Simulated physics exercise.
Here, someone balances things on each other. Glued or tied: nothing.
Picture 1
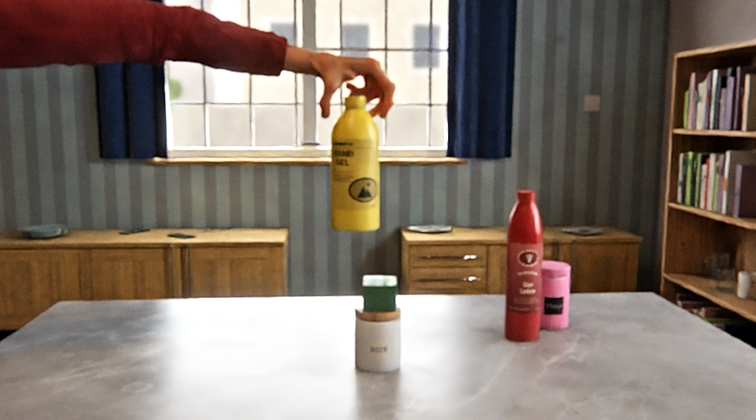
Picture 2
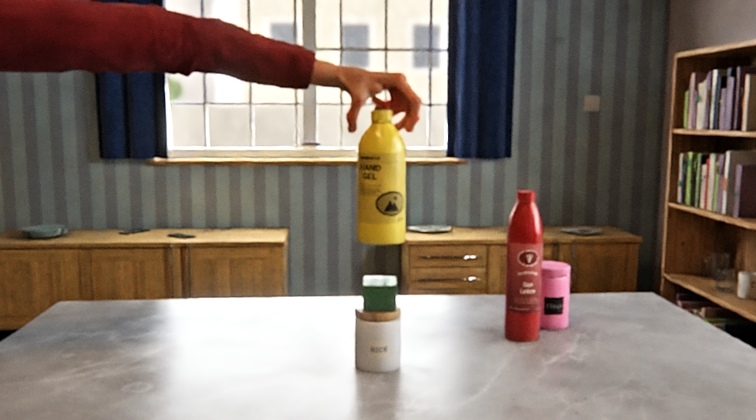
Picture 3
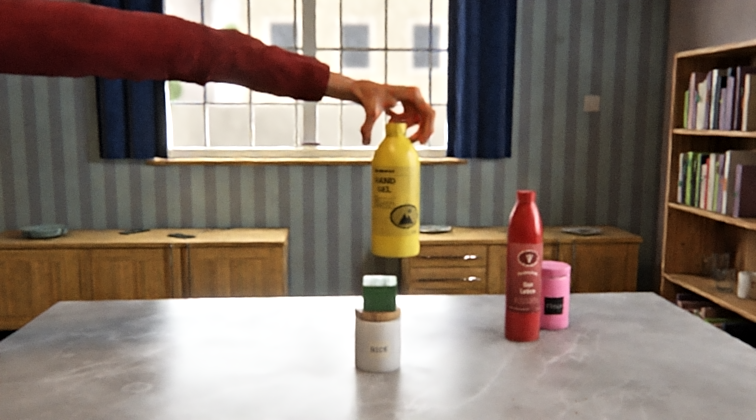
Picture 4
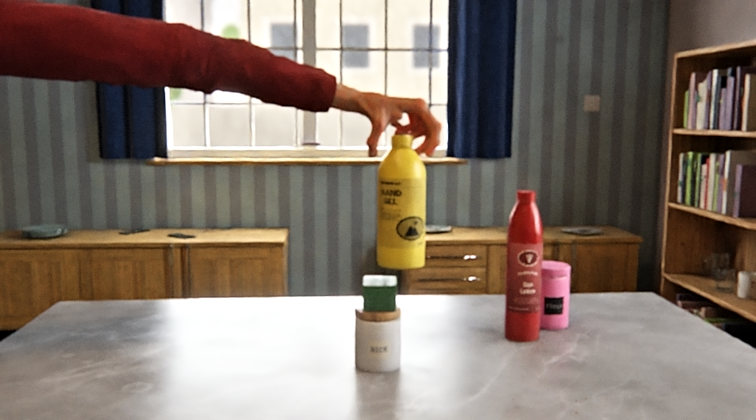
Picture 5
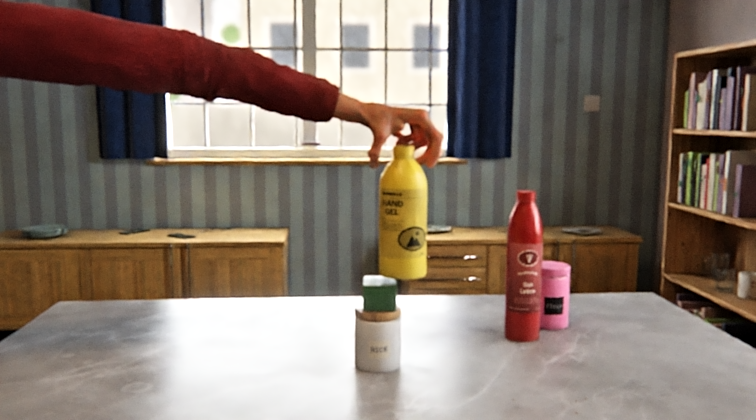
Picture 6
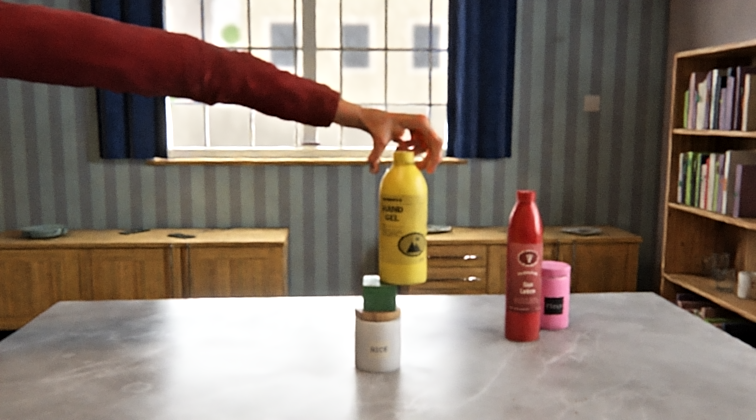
On a grey table in a room with striped walls, a hand in a red sleeve carried a yellow bottle rightward and down, then set it off-centre on a green block above a white container.
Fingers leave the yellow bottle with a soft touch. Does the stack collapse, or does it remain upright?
Most likely the pile cannot bear the load.
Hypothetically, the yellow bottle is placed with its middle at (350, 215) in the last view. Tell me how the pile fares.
Then it comes apart.
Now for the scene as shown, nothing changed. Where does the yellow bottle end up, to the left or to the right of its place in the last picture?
That would be the viewer's right.
Then, 0.40 s later than the last frame, yellow bottle now fallen.
Then, 0.50 s later than the last frame, things are still on the move.
Then, 0.60 s later than the last frame, as before.
When it is over, fallen, yellow bottle; the other 4 as before. End places, in pixels of the last picture, yellow bottle near (484, 342). The pile comes apart.
